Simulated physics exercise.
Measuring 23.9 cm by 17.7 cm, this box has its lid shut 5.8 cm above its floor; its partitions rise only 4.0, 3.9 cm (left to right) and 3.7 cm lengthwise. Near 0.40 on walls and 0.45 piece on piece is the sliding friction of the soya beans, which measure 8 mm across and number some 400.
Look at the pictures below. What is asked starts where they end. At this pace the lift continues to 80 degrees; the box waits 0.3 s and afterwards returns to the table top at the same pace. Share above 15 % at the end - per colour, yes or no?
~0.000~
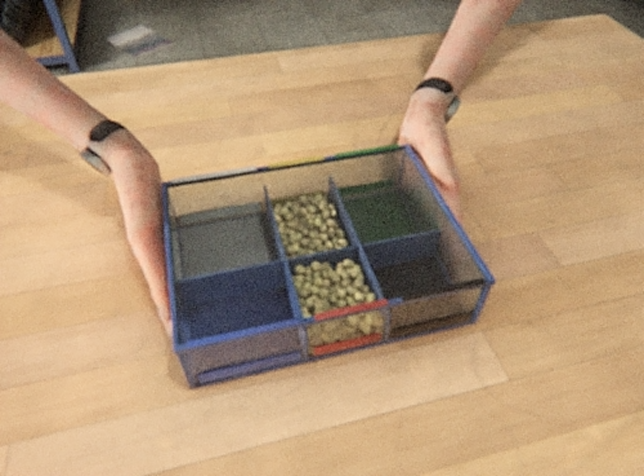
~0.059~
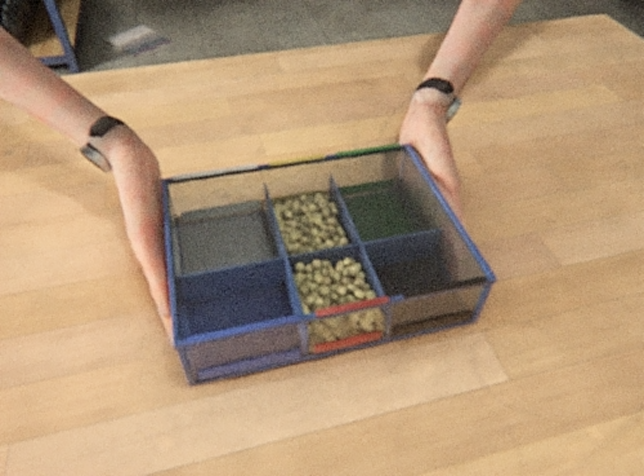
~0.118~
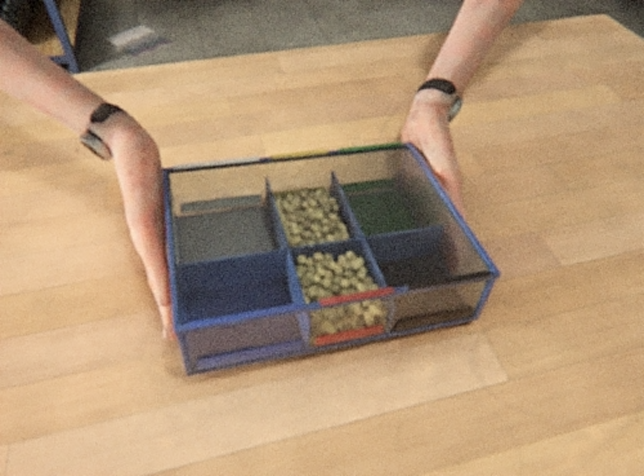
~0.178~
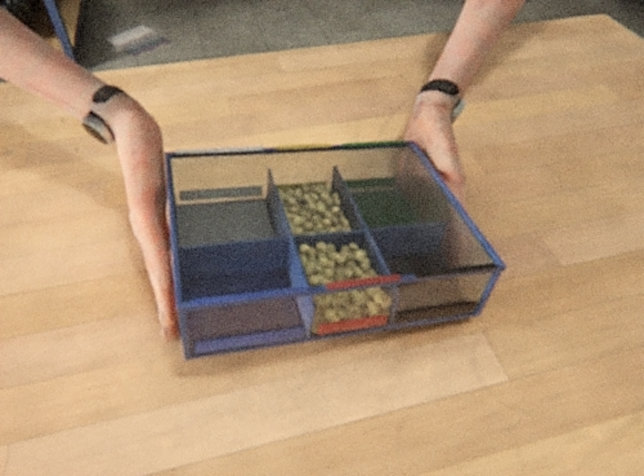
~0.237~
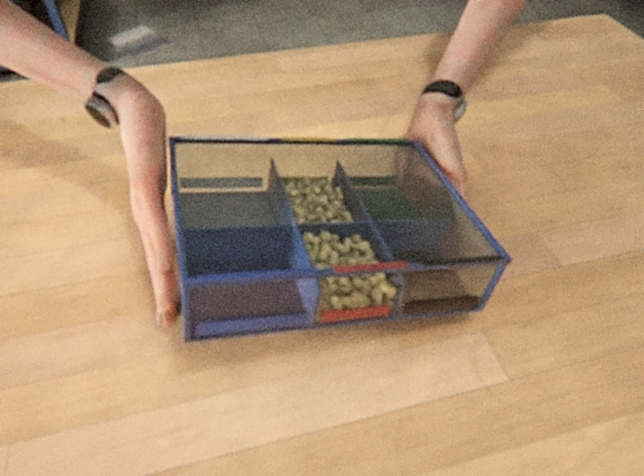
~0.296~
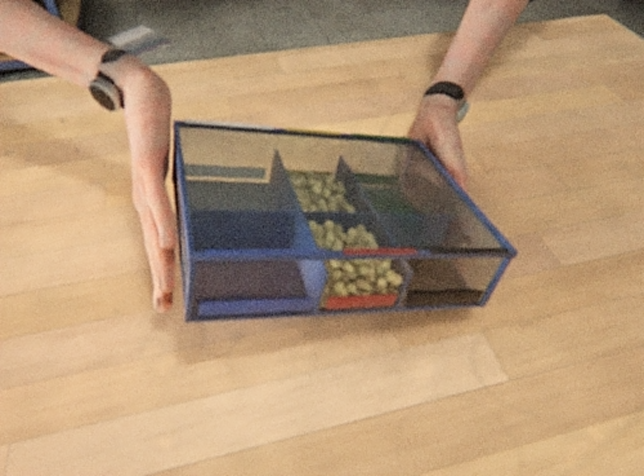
Red yes, blue no, green yes, yellow yes, white no, black no.
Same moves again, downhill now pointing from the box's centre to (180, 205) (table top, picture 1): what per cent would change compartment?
Estimate: Some 30 per cent.
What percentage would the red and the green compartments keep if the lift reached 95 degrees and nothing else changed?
Shares after the change: Red 20, green 55, per cent.
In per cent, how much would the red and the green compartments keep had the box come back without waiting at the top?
Then red keeps 30% and green keeps 20%.
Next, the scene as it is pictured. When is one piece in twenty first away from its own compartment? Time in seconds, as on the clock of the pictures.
Reading: T about 1.30 s.
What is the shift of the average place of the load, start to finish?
Displacement: Near 4.0 cm.
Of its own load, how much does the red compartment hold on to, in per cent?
I'd estimate about 60 %.
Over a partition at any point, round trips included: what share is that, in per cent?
The share comes out near 30 per cent.
After 1.49 s, tilt 80 degrees; red 35 %, green 15 %, yellow 45 %, black 5 %.
After 2.28 s, tilt 40 degrees; red 30 %, green 25 %, yellow 40 %.
Then, at 3.10 s, tilt 0 degrees; red 30 %, green 25 %, yellow 40 %.
At rest (3.8 s), red 30 %, blue 0 %, green 25 %, yellow 40 %, white 0 %, black 0 %.
